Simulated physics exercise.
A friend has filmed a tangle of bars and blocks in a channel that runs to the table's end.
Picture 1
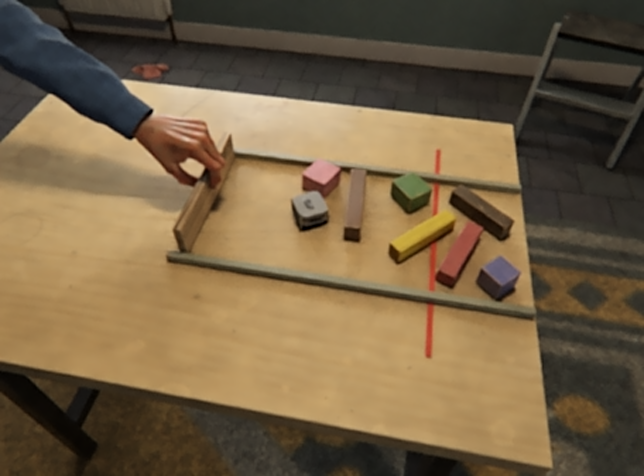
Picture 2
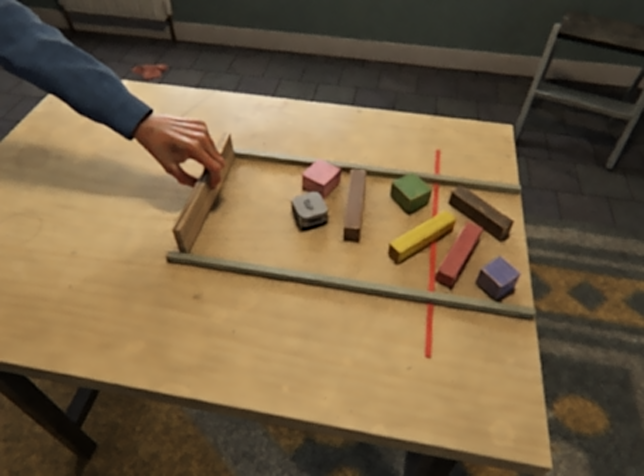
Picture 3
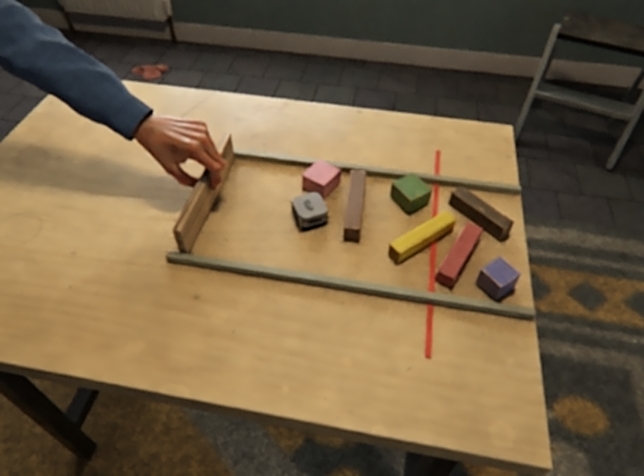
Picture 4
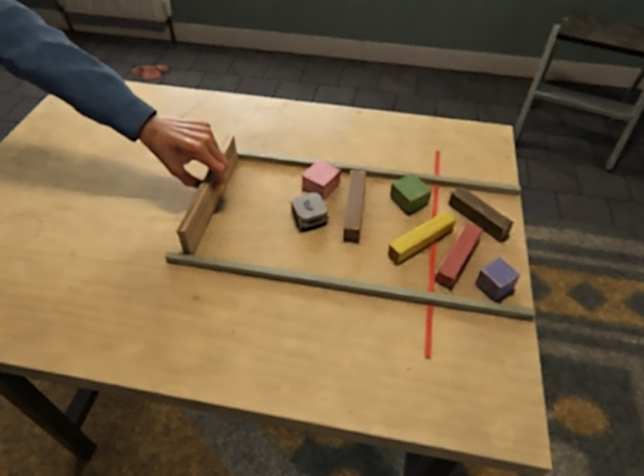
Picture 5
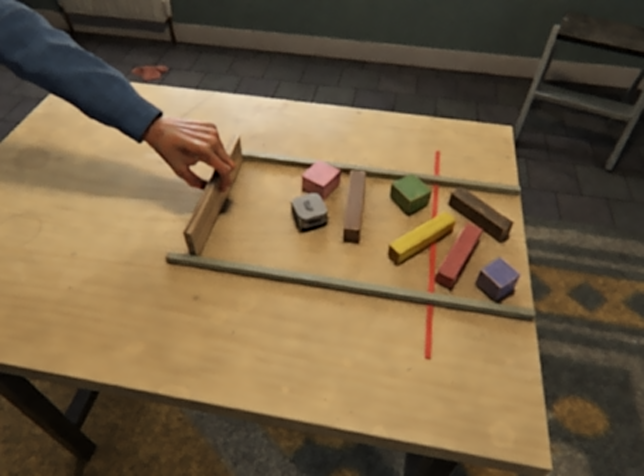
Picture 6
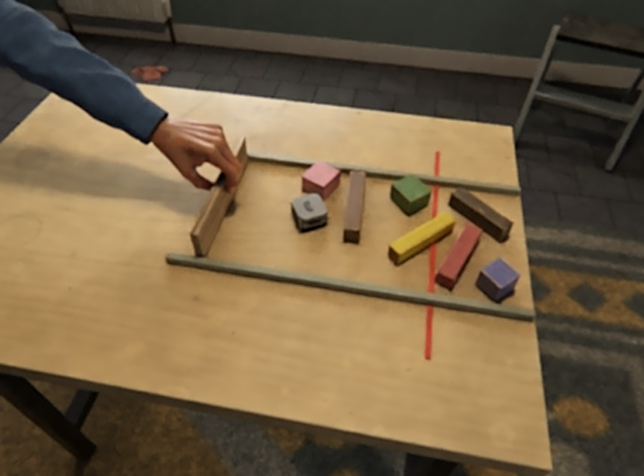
A hand held a wooden board upright at the left end of a channel on a table, then slid it slightly right, while the colored blocks and bars ahead of it stayed still.
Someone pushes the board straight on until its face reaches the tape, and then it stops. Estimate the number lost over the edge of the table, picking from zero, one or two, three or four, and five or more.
The count that comes down will most likely be nil.
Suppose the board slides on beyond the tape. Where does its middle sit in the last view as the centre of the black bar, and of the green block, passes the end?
With the black bar it sits around (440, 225), with the green block around (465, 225).
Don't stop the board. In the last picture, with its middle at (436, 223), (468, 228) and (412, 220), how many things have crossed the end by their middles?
First 0, next 3, last 0.
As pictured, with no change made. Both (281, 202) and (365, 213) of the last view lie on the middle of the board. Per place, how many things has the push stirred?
At the first spot the count is 0, and at the second it is 5.
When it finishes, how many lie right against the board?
It ends up touching 2.
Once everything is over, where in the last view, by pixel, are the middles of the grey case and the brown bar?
Going in order: First (449, 238), then (473, 221).
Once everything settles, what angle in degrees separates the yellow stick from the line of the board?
The angle comes out near 40 degrees.
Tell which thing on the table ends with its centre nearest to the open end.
It's the black bar.
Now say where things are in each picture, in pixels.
The first picture shows blue block (498, 277); black bar (480, 211); red bar (460, 253); board (207, 189); tape (434, 234).
The second picture shows black bar (480, 212); yellow stick (422, 236).
The third picture shows red bar (460, 254); brown bar (355, 204).
The fourth picture shows blue block (497, 279); board (211, 191).
The fifth picture shows black bar (480, 213); pink block (321, 180).
The sixth picture shows blue block (497, 279); black bar (479, 214); red bar (459, 255); board (223, 193); tape (434, 236).
Soon after, none off yet; blue block at rest near (497, 279); black bar at rest near (479, 214); red bar at rest near (459, 255).
At rest, the number that fall off is zero.
